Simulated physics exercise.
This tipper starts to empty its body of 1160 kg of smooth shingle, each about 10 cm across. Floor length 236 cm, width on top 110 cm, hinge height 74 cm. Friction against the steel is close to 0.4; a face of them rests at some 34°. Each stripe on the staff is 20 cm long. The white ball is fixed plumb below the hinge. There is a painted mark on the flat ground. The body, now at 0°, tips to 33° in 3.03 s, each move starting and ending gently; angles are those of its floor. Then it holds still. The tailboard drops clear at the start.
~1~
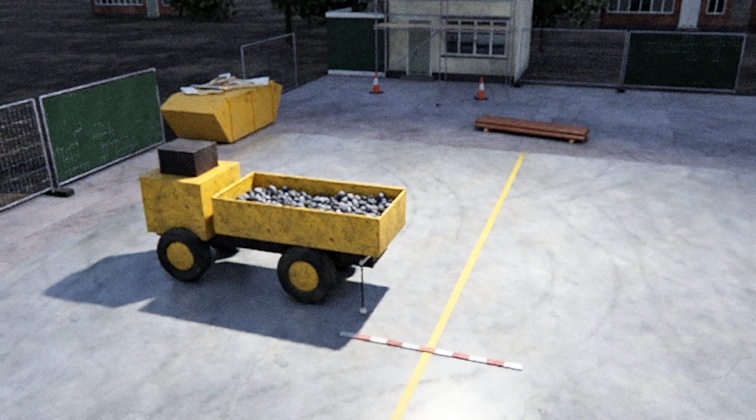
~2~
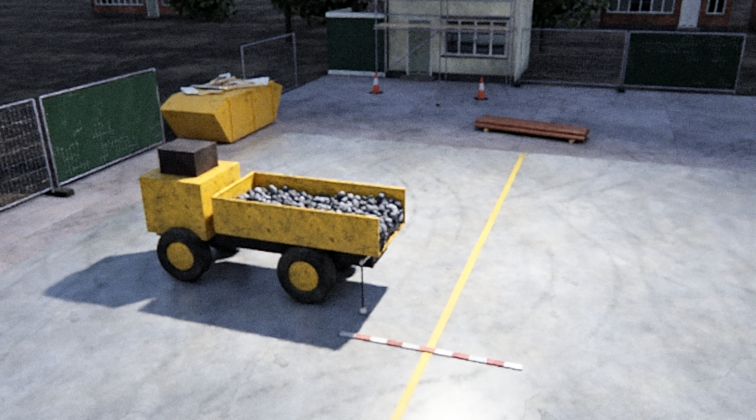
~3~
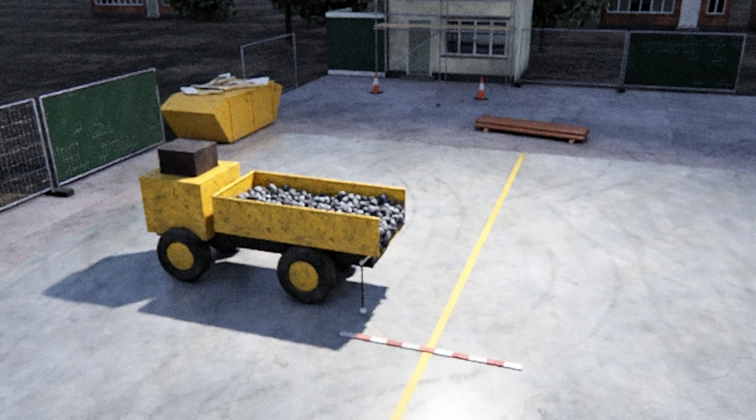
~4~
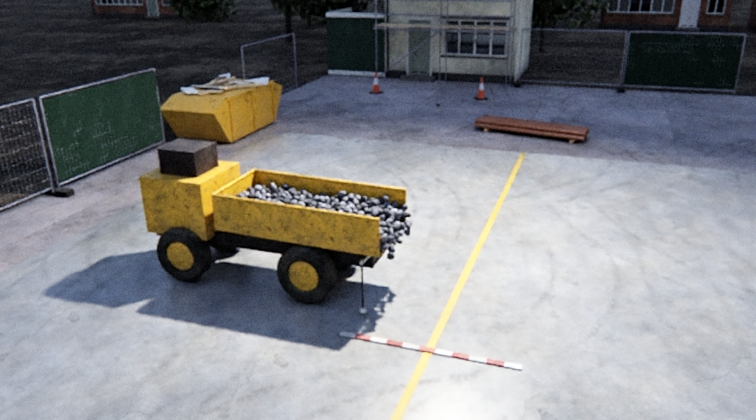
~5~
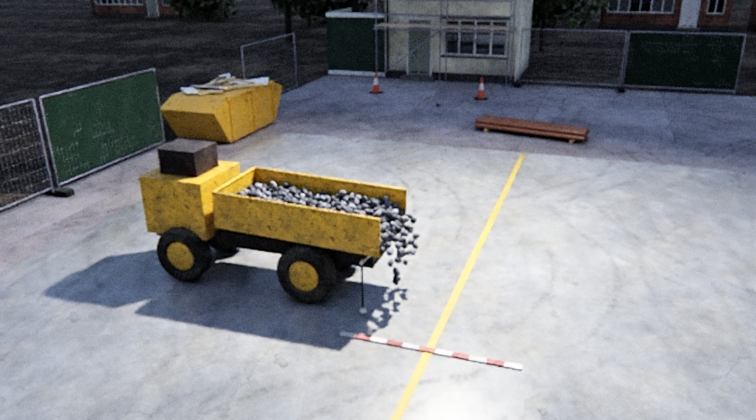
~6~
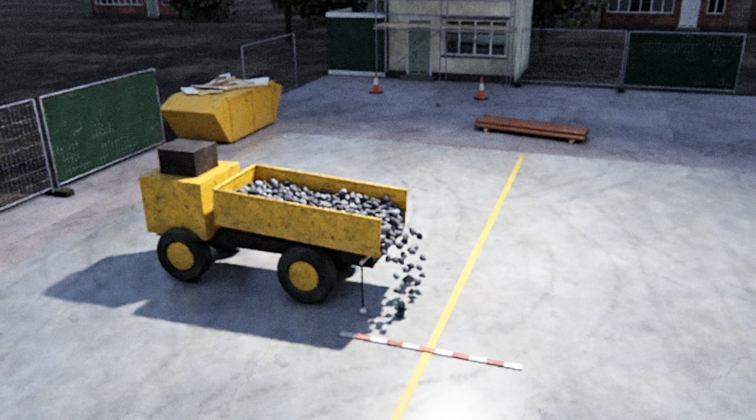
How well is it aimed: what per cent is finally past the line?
About 50 per cent.
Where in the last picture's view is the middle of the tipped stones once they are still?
Around (452, 297).
A little later the floor is at 28°; 67 % in the body, 31 % short of the line, 2 % past the line; the foremost stones are at (476, 302).
Then the floor is at 33°; 18 % in the body, 57 % short of the line, 25 % past the line; the foremost stones are at (527, 293).
Later still the floor is at 33°; 3 % in the body, 55 % short of the line, 41 % past the line; the foremost stones are at (542, 302).
In the end the floor is at 33°; 0 % in the body, 49 % short of the line, 51 % past the line; the foremost stones are at (560, 303).
